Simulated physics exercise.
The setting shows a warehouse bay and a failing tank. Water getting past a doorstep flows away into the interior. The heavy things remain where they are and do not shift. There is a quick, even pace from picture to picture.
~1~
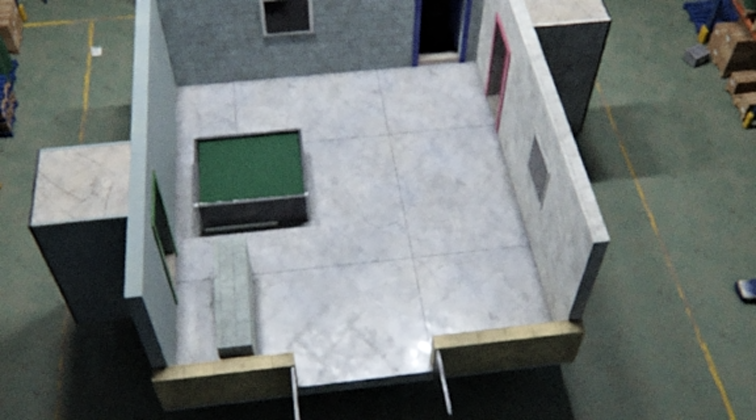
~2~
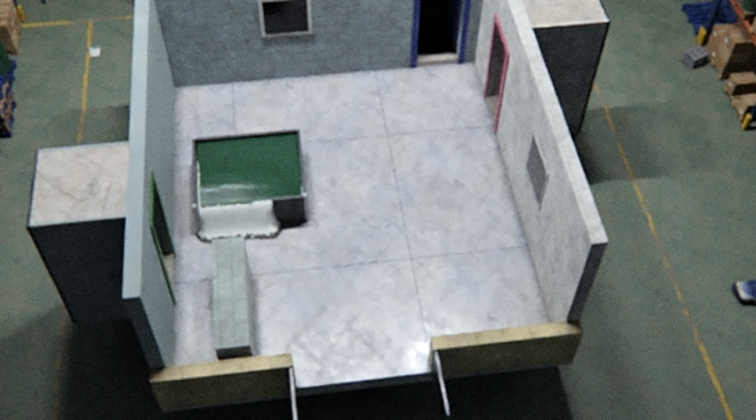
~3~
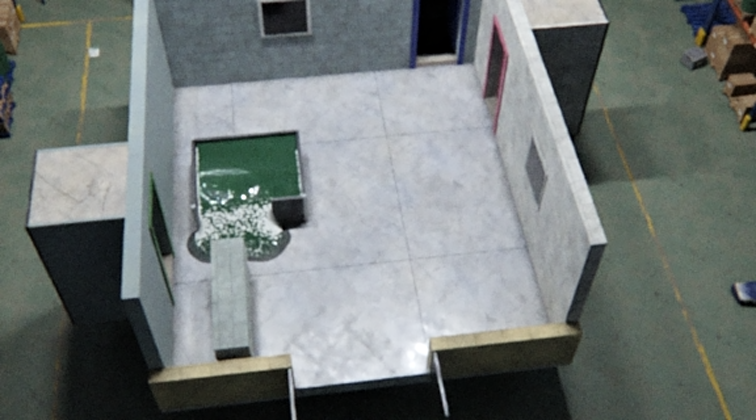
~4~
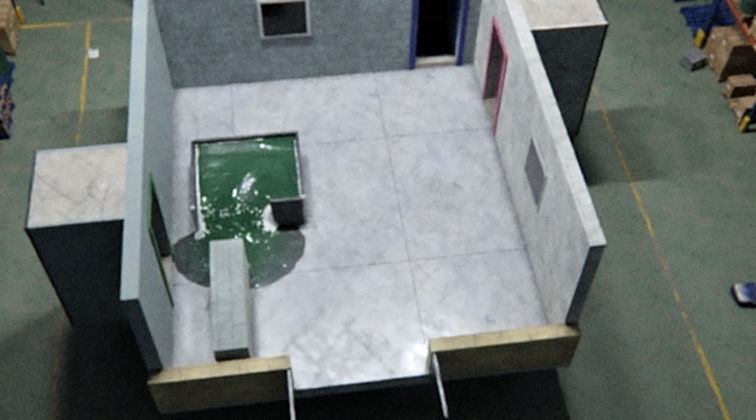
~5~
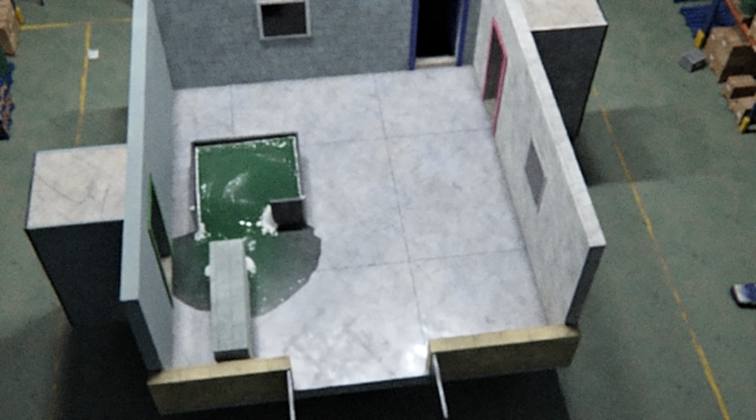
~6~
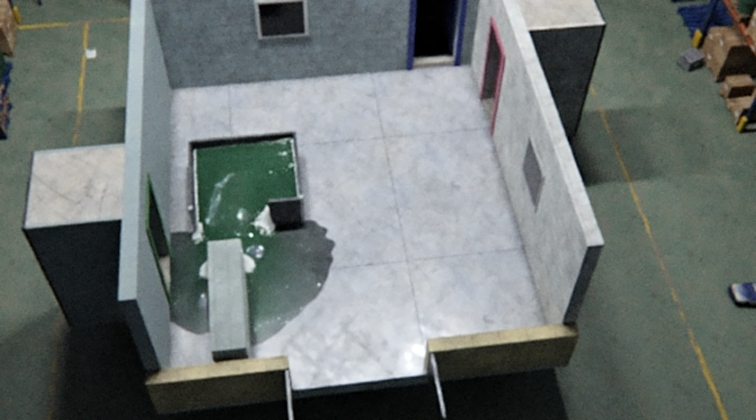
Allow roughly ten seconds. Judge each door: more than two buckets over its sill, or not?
Pink door - two buckets or less; blue door - two buckets or less; green door - over two buckets.
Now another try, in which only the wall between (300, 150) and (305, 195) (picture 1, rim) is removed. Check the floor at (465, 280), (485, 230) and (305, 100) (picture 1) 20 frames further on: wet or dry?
In that order: Wet, under water, free of water.
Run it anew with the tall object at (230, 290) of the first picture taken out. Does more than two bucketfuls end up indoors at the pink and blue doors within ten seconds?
First pink door keeps within bounds, then blue door keeps within bounds.
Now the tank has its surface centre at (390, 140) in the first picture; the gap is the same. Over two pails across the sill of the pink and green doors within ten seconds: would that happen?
I reckon the pink door never reaches the threshold while the green door never reaches the threshold.
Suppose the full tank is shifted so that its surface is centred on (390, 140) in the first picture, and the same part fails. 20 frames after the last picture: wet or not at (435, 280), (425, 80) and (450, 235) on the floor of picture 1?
Spot by spot, in the order asked: Swamped, untouched, swamped.
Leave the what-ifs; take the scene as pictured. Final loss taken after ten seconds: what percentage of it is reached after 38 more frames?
Close to 85 out of every hundred.
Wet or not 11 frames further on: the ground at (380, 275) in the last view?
By then I'd expect it to be inundated.
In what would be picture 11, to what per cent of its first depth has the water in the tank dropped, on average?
Estimate: Close to 54 %.
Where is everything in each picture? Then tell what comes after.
Still water in the tank at (250, 169), in the first picture.
Water pours out at (237, 217) and has run to (278, 230), in the second picture.
Water pours out at (236, 219) and has run to (279, 250), in the third picture.
Water pours out at (236, 221) and has run to (270, 280), in the fourth picture.
Water pours out at (236, 222) and has run to (261, 311), in the fifth picture.
The front is at (258, 338), out from the gap at (233, 221), in the sixth picture.
A moment on, water covers 20 % of the floor; the pink door not reached, the blue door not reached, the green door over two buckets in.
Next, water covers 30 % of the floor; the pink door not reached, the blue door not reached, the green door far over two buckets in.
Then, water covers 40 % of the floor; the pink door not reached, the blue door not reached, the green door far over two buckets in.
Later, water covers 50 % of the floor; the pink door not reached, the blue door not reached, the green door far over two buckets in.
In the end, water covers 75 % of the floor; the pink door wet at the sill, nothing in, the blue door not reached, the green door far over two buckets in.
